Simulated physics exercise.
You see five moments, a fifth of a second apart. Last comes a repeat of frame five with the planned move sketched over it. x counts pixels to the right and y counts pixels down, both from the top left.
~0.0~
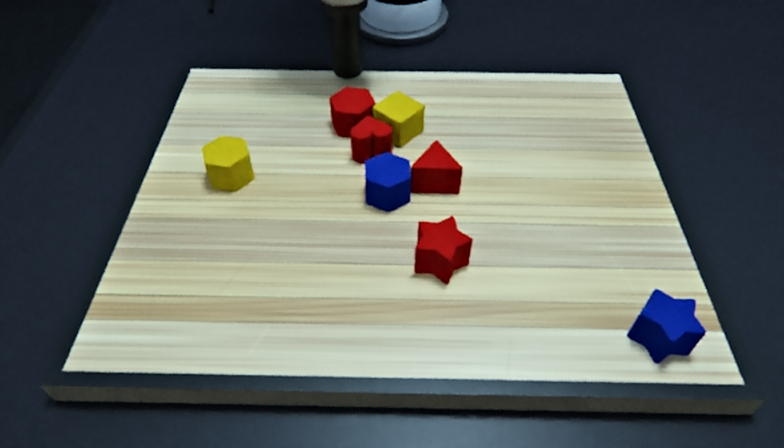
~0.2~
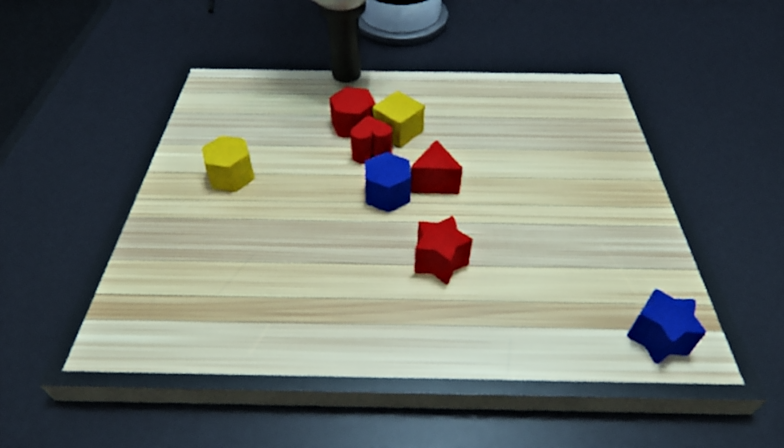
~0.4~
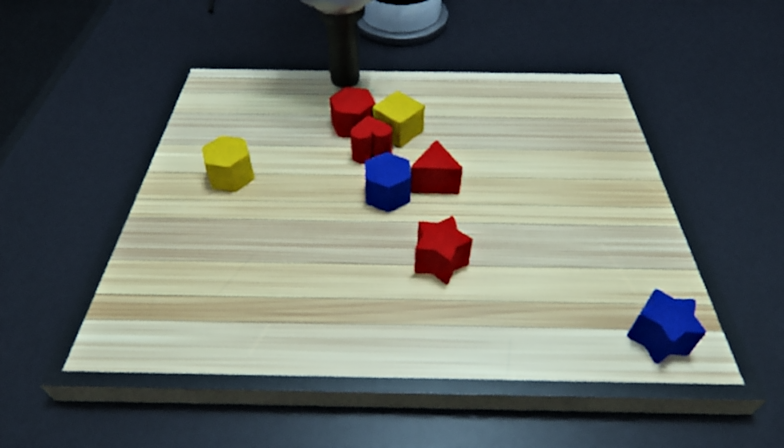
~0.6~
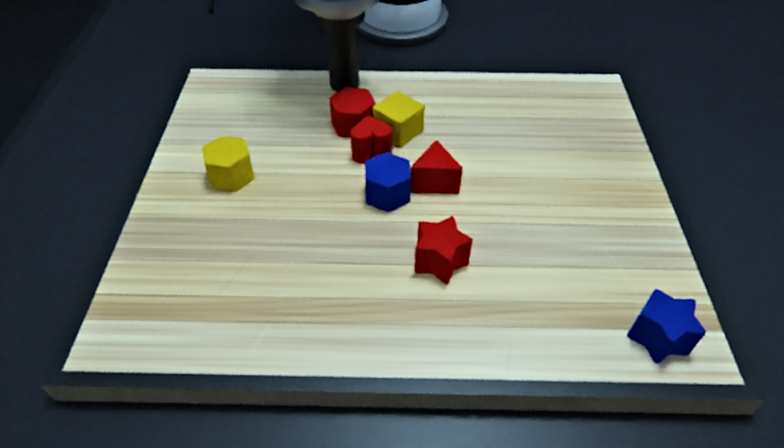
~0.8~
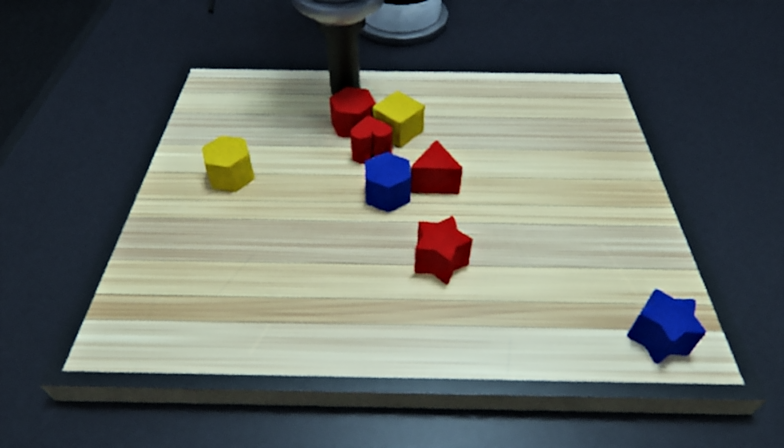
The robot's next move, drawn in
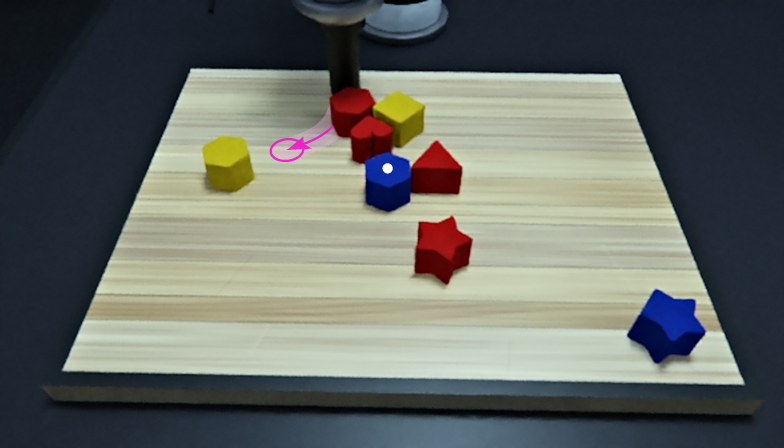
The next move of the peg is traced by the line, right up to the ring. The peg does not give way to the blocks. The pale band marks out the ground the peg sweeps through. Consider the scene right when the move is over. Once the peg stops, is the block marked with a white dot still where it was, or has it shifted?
Right where it was.
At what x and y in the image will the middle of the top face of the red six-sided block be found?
For the centre of its top, I'd go with (351, 122).
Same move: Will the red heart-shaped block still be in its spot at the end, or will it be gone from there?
At the end, its place is different.
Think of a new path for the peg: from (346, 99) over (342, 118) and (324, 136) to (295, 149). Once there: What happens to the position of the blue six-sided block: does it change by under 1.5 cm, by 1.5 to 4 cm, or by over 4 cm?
Overall it shifts less than 1.5 cm.
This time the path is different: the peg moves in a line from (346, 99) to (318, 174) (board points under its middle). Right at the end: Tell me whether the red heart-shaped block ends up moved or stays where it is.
By then it is displaced.
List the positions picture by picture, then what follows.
Peg tip (348, 71); block tops, red six-sided block (352, 99); red heart-shaped block (371, 127); blue six-sided block (388, 168); yellow square piece (399, 106), in the first frame.
Peg (347, 75); blocks unchanged, in the second frame.
Peg (345, 79); blocks unchanged, in the third frame.
Peg (345, 85); blocks unchanged, in the fourth frame.
Peg (346, 91); red six-sided block (352, 99); red heart-shaped block (371, 127); blue six-sided block (388, 168); yellow square piece (399, 106), in the fifth frame.
Path on the board, from (346, 99) via (339, 119) and (318, 137), ending at (287, 150); the dot is on the blue six-sided block.
On the path given first. One third of the way, peg (338, 111); red six-sided block (354, 114), turned 25° anticlockwise; red heart-shaped block (379, 135); yellow square piece (402, 109), turned 20° anticlockwise.
Two thirds of the way, peg (317, 130); red six-sided block (351, 122), turned 60° anticlockwise; red heart-shaped block (382, 136); yellow square piece (402, 109), turned 20° anticlockwise.
At the end, peg (286, 142); red six-sided block (351, 122), turned 60° anticlockwise; red heart-shaped block (382, 136); blue six-sided block in place; yellow square piece (402, 109), turned 20° anticlockwise.
